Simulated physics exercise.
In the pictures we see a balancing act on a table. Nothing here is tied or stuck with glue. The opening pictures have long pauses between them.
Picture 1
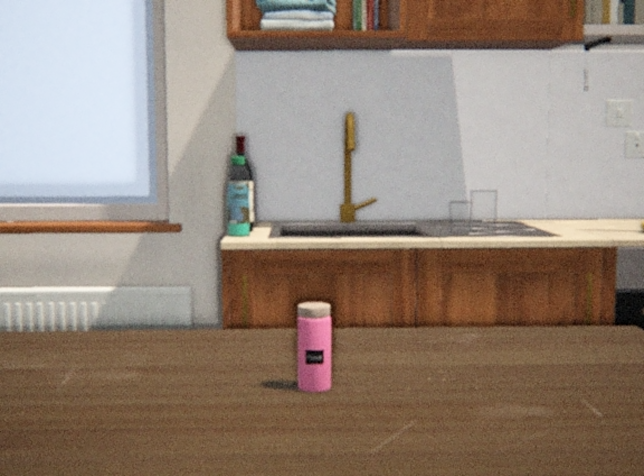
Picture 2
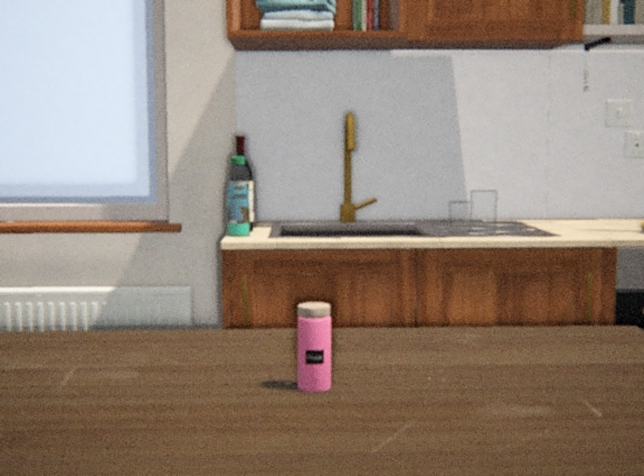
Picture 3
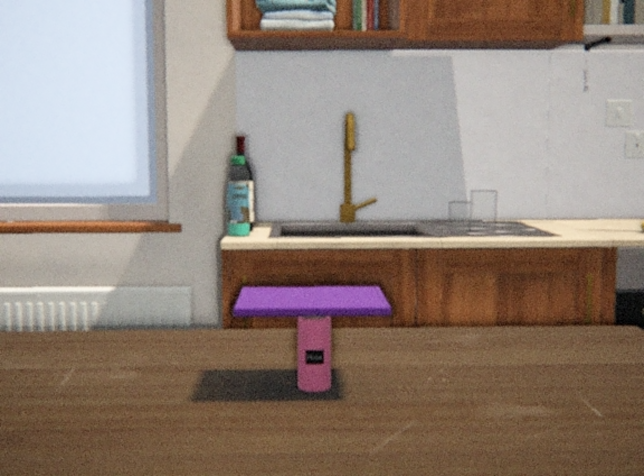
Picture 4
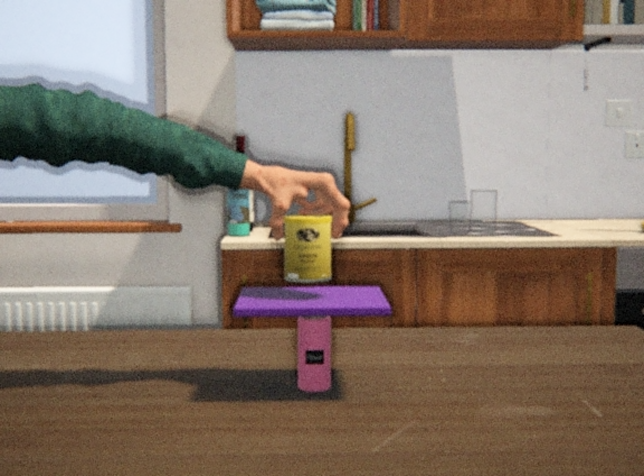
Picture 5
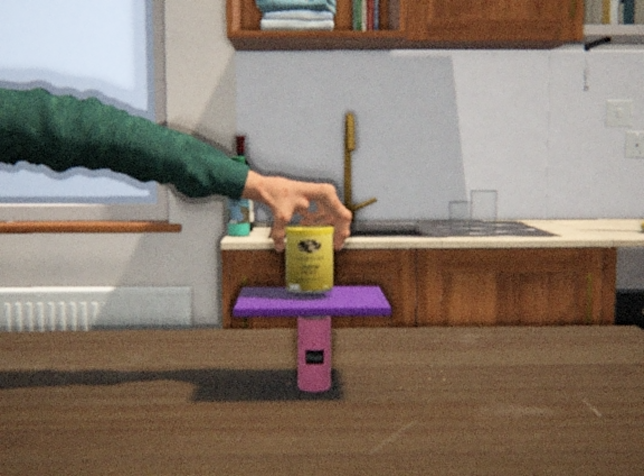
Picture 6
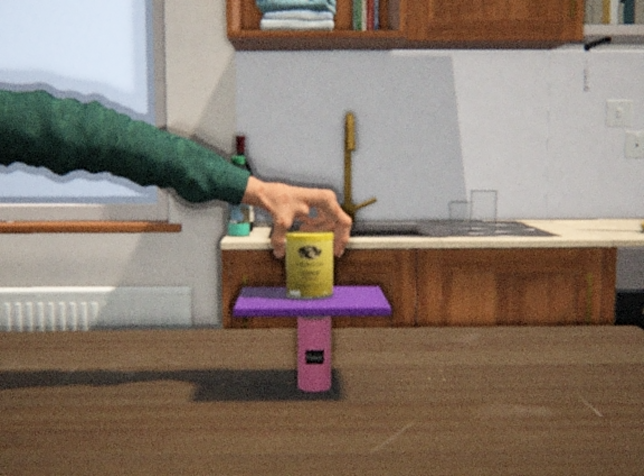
An arm in a green sleeve enters from the left over a wooden table, seen from the front by a still camera, with a kitchen sink, brass tap and bottle behind. A pink shaker stands alone near the middle, then a flat purple board appears across its top. The hand lowers a yellow tin onto the board, slightly left of the shaker's centre, and keeps holding it.
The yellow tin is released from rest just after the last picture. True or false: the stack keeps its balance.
True.
Then, 0.20 s on from there, no change.
Then, 0.40 s on from there, yellow tin resting near (309, 265).
In the end, all 3 unmoved. At the end, from the last picture's camera, yellow tin near (309, 265). The stack holds.
